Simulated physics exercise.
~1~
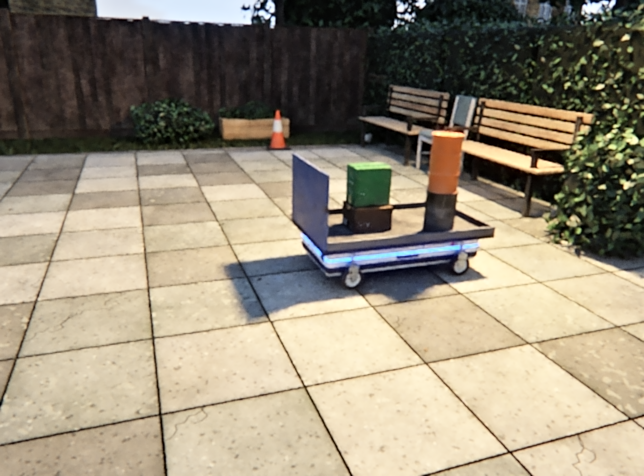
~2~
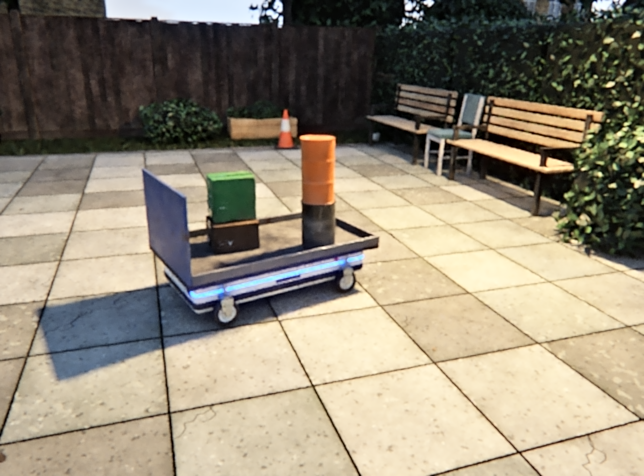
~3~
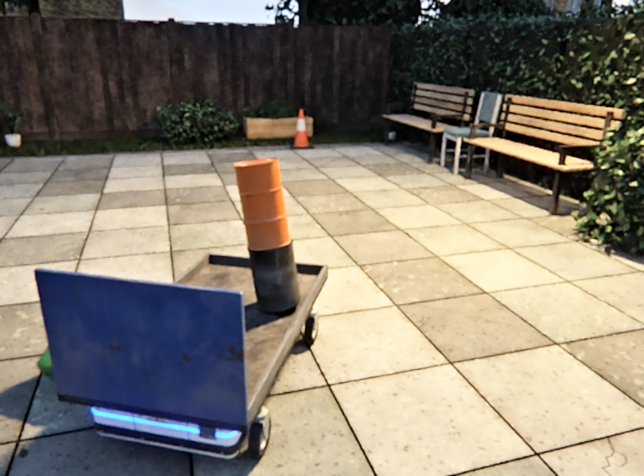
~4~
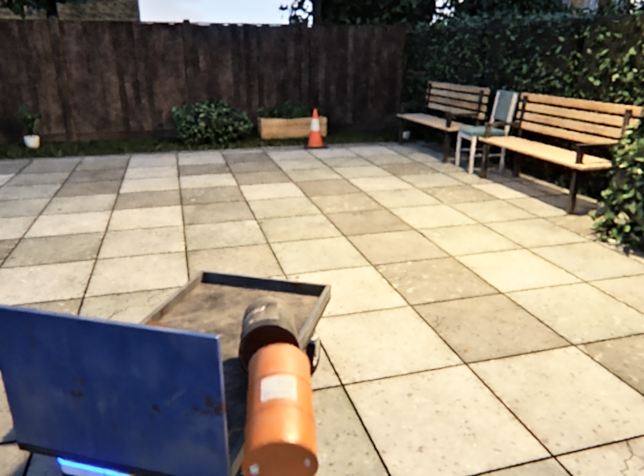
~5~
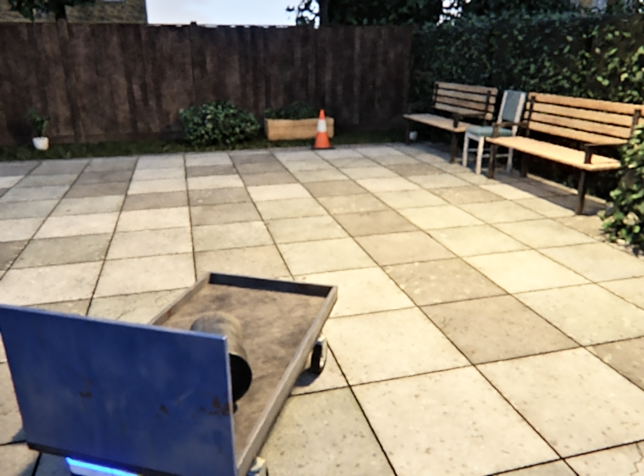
The clip opens on a paved patio with benches, where a flat cart with a tall blue board carries a green box on a brown box and an orange canister on a black pail. The cart rolls left and closer, with both stacks still standing. As it turns so the board faces the viewer, the green box drops off the left side, while the orange canister and pail lean. Next, the canister topples toward the viewer over the cart's right side and the pail tips over. Finally the cart sits still, the canister out of sight and the pail lying on the deck behind the board.
